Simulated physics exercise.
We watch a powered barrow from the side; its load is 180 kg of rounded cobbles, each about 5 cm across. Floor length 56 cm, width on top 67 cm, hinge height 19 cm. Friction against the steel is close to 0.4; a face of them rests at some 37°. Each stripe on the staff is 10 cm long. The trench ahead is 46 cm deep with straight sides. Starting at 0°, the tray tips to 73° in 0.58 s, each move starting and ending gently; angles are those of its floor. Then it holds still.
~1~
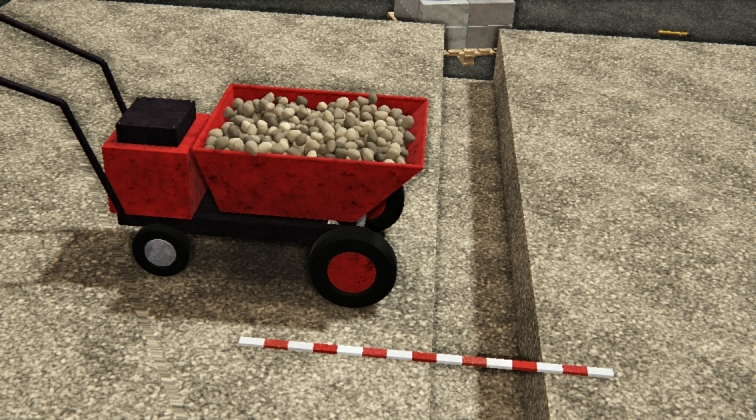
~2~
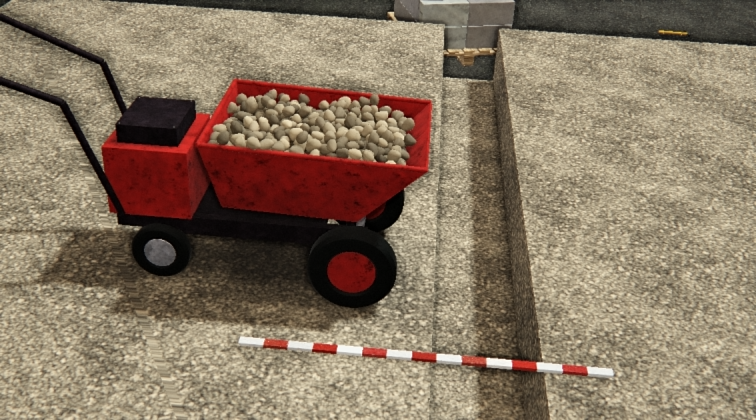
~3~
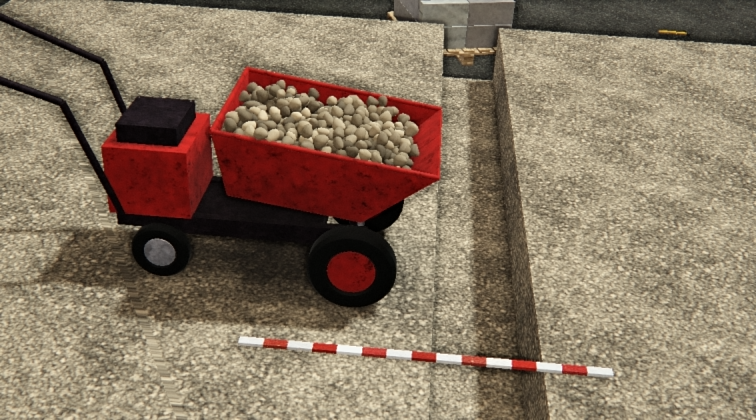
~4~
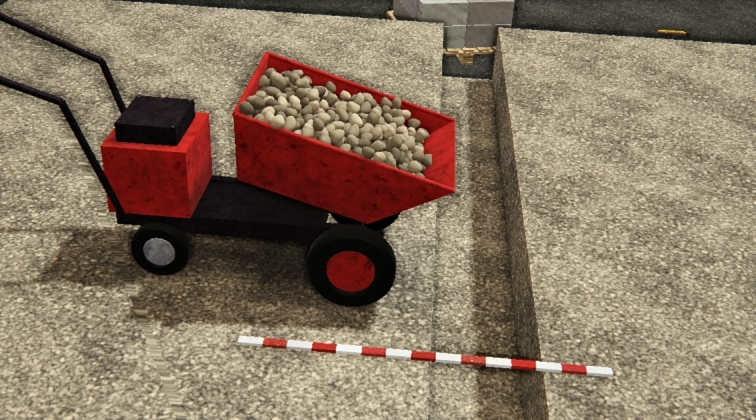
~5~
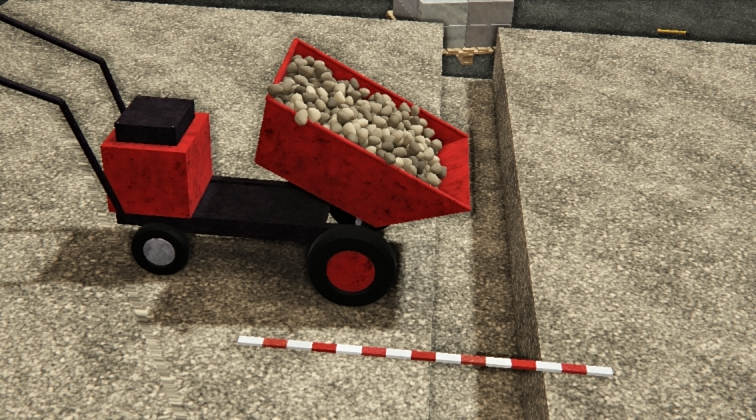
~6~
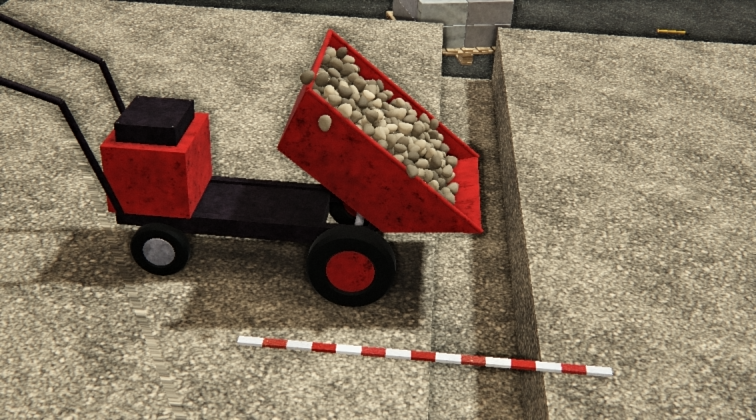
A red powered barrow with black handles and a tray full of rounded, pale brown and grey cobbles stands on gravelly ground at left, seen from the side and slightly above. A narrow, straight-sided trench runs beside it towards grey blocks, with a red-and-white striped staff lying across the foreground. The tray's rear rises steadily, tilting its front down to the right over the trench as the cobbles shift, while the camera stays still.
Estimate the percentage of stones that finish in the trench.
Roughly 57 per cent ends in the trench.
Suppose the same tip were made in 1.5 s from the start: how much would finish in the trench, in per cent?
Then about 80 per cent.
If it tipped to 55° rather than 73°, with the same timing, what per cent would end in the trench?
Then about 40 per cent.
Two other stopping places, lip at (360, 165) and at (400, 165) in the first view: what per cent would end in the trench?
About 100 and 75 per cent.
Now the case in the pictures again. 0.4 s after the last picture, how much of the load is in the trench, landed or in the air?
About 25 per cent by then.
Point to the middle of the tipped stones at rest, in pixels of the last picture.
Near (516, 333).
Then, 0.1 s after the last picture the floor is at 61°, 100 % in the tray; the foremost stones are at (483, 231).
Then, 0.4 s after the last picture the floor is at 73°, 61 % in the tray, 26 % in the trench, 13 % past the trench; the foremost stones are at (576, 292).
Then, 0.7 s after the last picture the floor is at 73°, 10 % in the tray, 47 % in the trench, 43 % past the trench; the foremost stones are past the picture's edge.
Then, 2.7 s after the last picture the floor is at 73°, 0 % in the tray, 57 % in the trench, 43 % past the trench; the foremost stones are past the picture's edge.
